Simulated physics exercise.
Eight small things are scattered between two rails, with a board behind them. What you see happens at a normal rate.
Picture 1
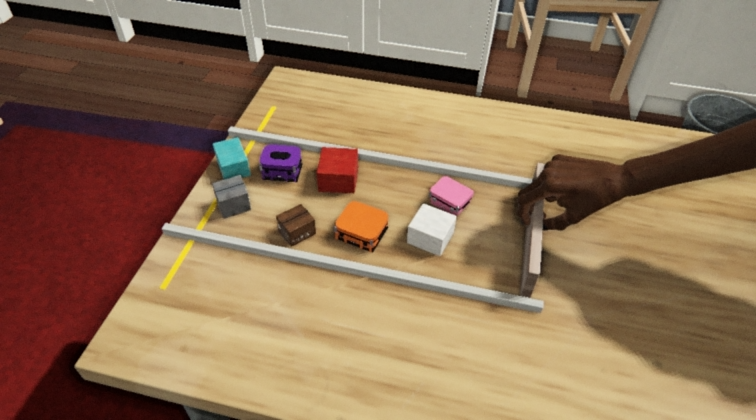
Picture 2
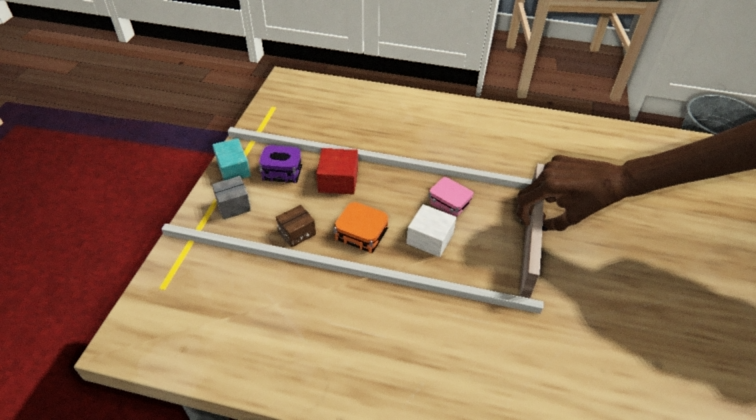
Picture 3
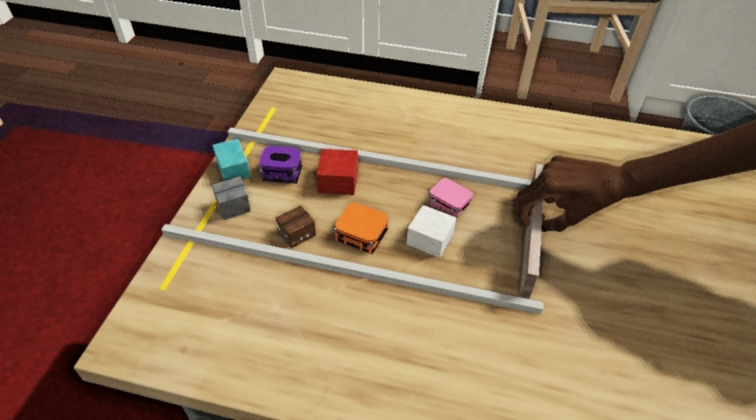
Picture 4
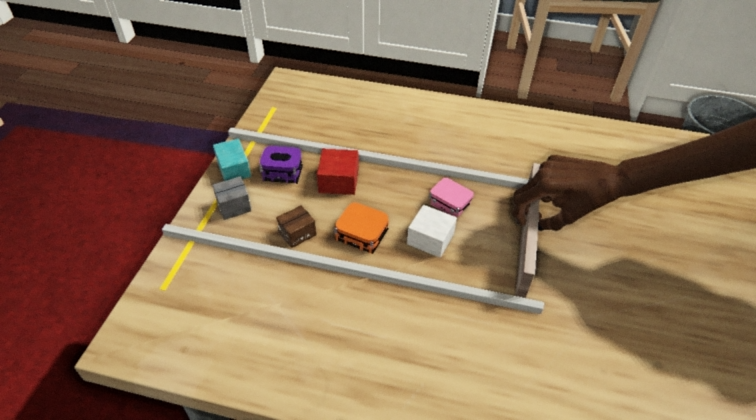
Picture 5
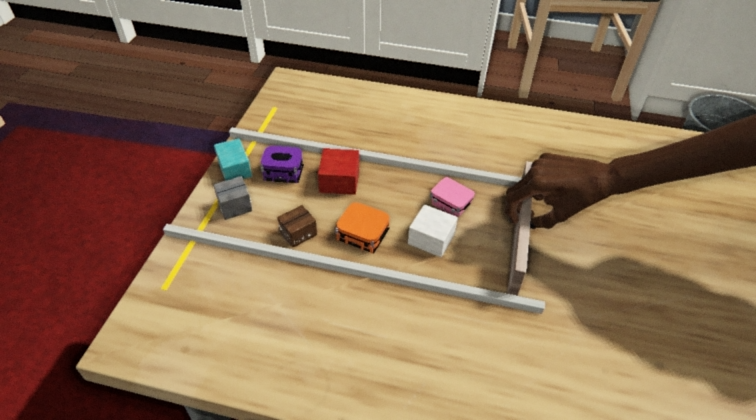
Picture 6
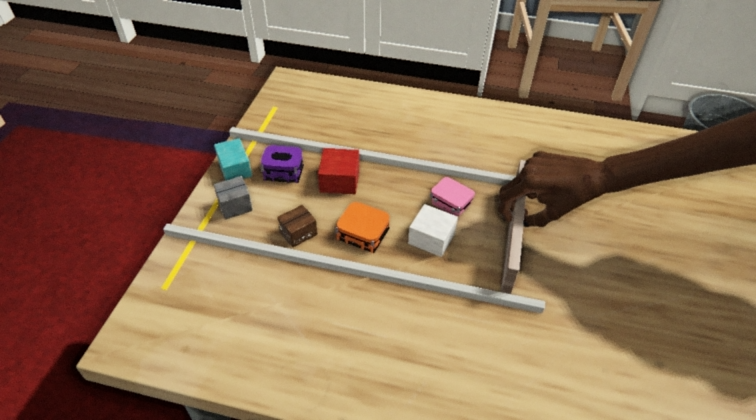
A dark-skinned hand grips an upright board at the right end of two pale rails on a light wooden table, seen from above at an angle in a room with a red rug. Between the rails sit turquoise, grey, purple, brown, red, orange, pink and white objects, with yellow tape at left. The hand holds nearly still, then slides the board slightly left, while the objects barely shift.
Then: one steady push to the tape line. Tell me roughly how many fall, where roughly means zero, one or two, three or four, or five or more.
Roughly, five or more fall.
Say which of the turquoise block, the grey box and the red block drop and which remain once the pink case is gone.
I'd say the turquoise block does not stay, the grey box does not stay, and the red block stays up.
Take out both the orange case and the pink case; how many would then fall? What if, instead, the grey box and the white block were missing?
Going first to second: 3 and 4.
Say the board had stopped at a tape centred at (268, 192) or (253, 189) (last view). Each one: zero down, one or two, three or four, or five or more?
The falls would be either three or four; either three or four.
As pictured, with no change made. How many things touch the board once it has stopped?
The number is 2.
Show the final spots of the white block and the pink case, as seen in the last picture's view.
Positions - first (201, 188), then (221, 161).
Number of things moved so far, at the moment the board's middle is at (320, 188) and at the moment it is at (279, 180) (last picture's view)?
I make it 8 at the first spot and 8 at the other.
Soon after, none off yet; turquoise block at rest near (233, 160); grey box at rest near (233, 198); purple case at rest near (283, 164).
Then, none off yet; turquoise block at rest near (232, 161); grey box at rest near (232, 196); purple case moved a little near (270, 161).
Further on, one off so far; turquoise block falling near (216, 319); grey box moved well along near (184, 183); purple case moved well along near (205, 150).
By the end, the number that fall off is five or more; fallen, orange case, red block, brown box, purple case, grey box and turquoise block.
